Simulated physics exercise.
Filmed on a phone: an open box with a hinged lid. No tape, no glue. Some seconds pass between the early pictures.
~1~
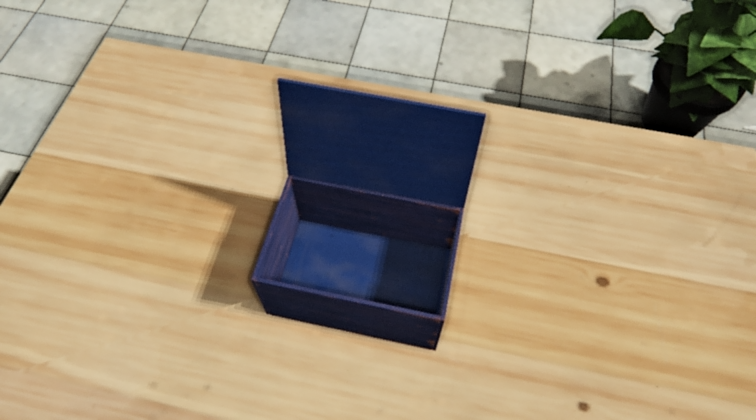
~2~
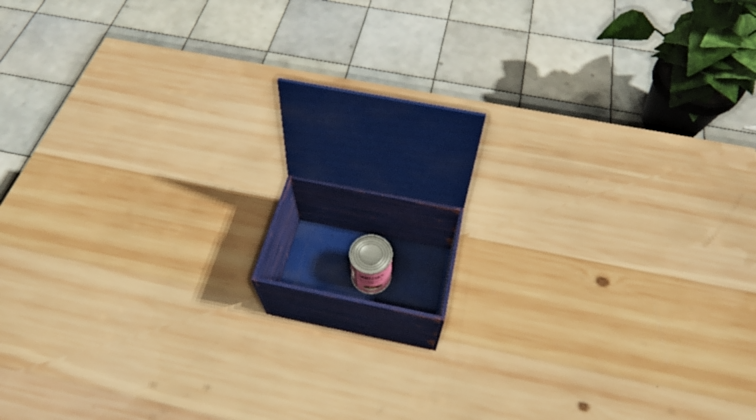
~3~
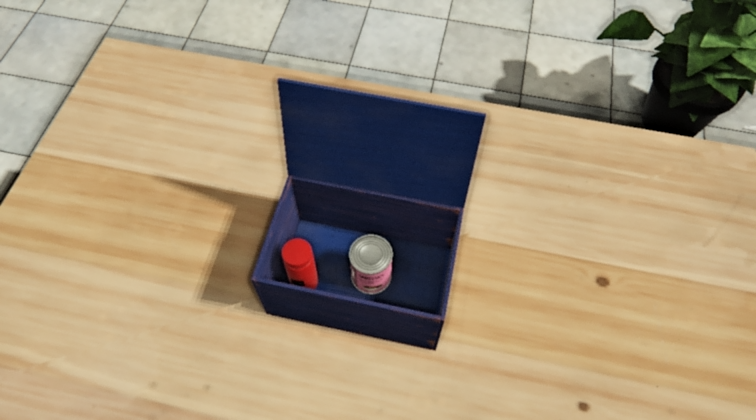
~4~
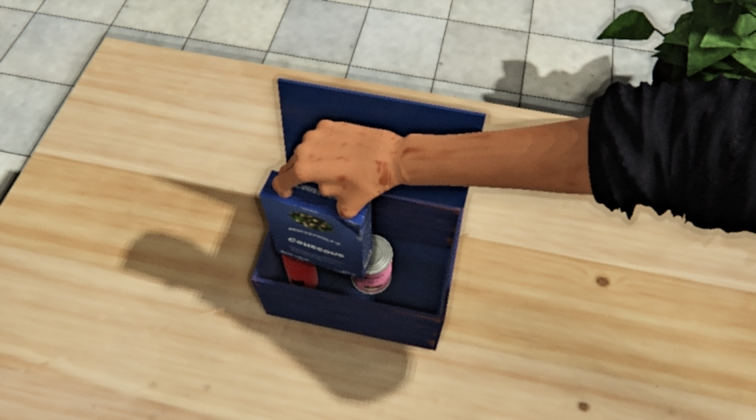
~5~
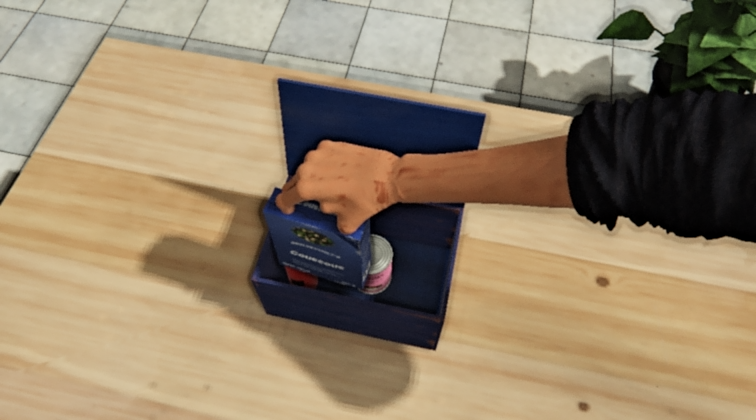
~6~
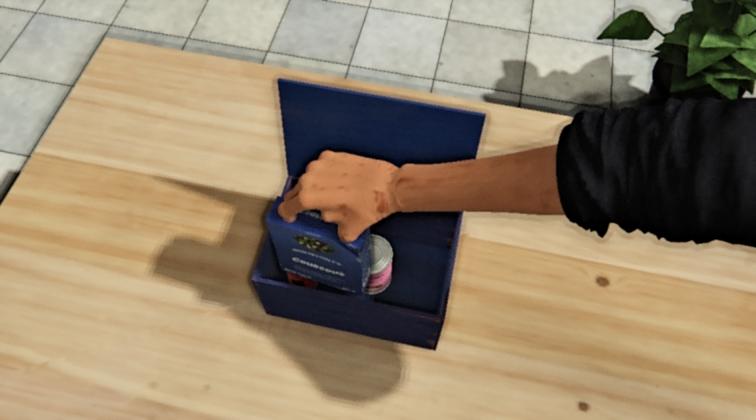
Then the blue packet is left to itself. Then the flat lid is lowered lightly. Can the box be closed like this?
It closes.
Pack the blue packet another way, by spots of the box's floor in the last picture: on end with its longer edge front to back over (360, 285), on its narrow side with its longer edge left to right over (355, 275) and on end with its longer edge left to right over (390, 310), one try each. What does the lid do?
First, it will not close; second, it is held up; third, it is held up.
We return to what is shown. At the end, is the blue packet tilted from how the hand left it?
The blue packet ends up tilted.
Then, 0.40 s on from there, blue packet turned 69° from how it was put near (376, 291).
Then, 1.40 s on from there, lid 72° above the rim; blue packet on its side near (380, 290).
Then, 1.90 s on from there, lid 37° above the rim; blue packet on its side near (380, 290).
Then, 2.40 s on from there, lid shut; blue packet on its side near (380, 290).
In the end, lid shut; toppled in the box, blue packet; the other 2 unmoved. At the end, from the last picture's camera, blue packet near (380, 290).
